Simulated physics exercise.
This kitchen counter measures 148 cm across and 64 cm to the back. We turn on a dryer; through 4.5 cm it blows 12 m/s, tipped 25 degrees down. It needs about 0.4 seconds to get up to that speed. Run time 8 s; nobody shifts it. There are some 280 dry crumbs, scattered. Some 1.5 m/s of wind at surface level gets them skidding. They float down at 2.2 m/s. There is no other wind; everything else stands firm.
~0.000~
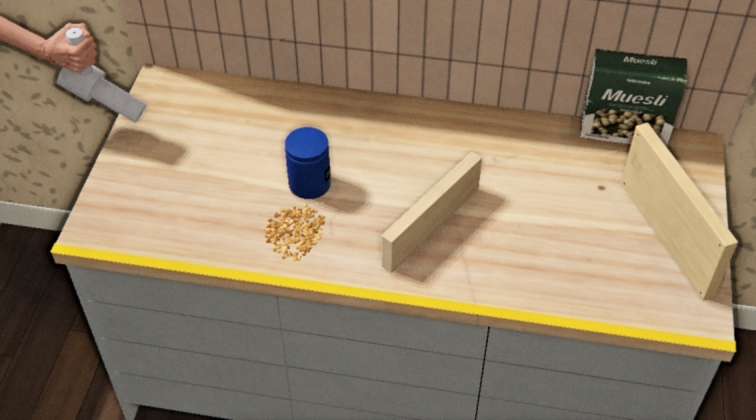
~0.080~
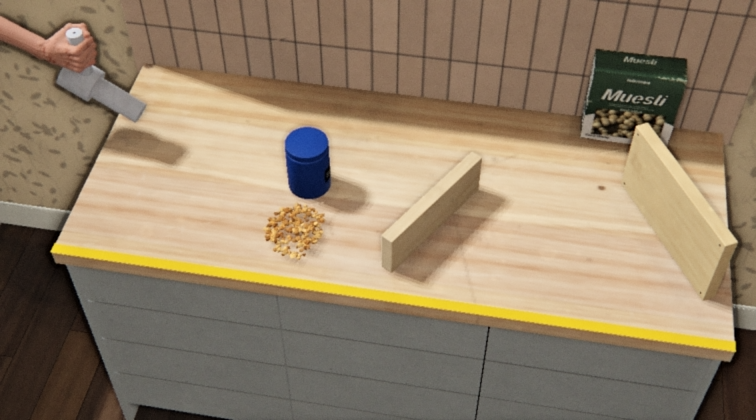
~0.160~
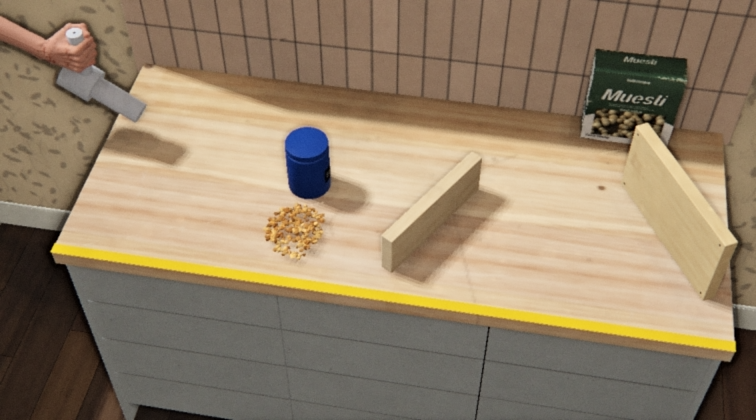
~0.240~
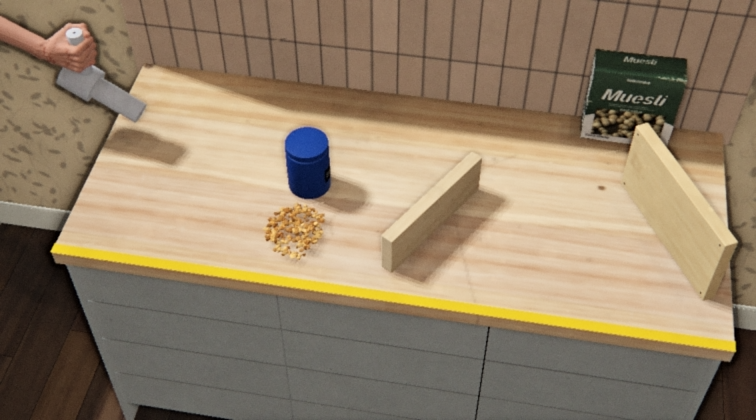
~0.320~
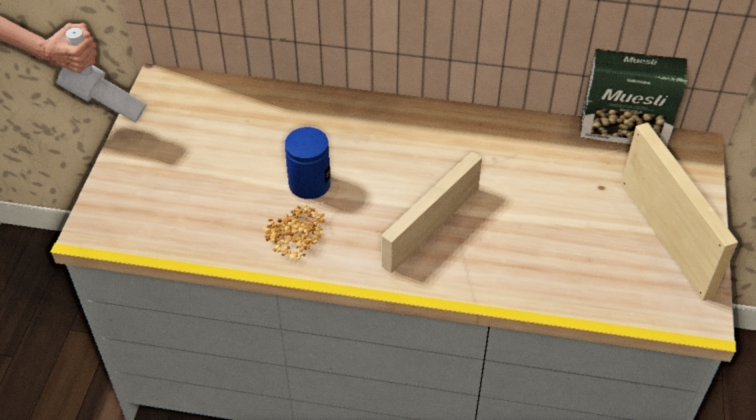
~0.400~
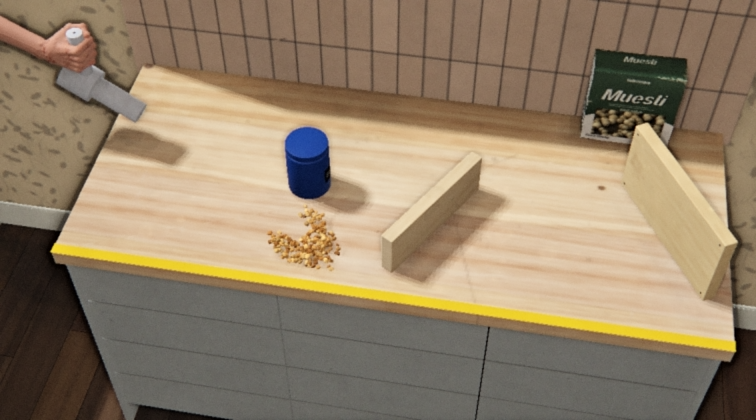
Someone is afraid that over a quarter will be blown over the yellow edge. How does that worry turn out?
Beyond one in four.
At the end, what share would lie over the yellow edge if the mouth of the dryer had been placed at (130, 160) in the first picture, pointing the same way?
Estimate: About 50 %.
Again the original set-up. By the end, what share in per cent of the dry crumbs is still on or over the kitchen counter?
Close to 5 in a hundred are still there.
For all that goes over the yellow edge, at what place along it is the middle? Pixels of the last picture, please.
Median crossing point, approx. (367, 298).
After 1.6 s, 9 % are on the move or not yet settled, 90 % are over the yellow edge.
After 2.6 s, 5 % are on the move or not yet settled, 92 % are over the yellow edge.
After 4.4 s, 4 % are on the move or not yet settled, 94 % are over the yellow edge.
After 8.0 s, at the end, 94 % are over the yellow edge.
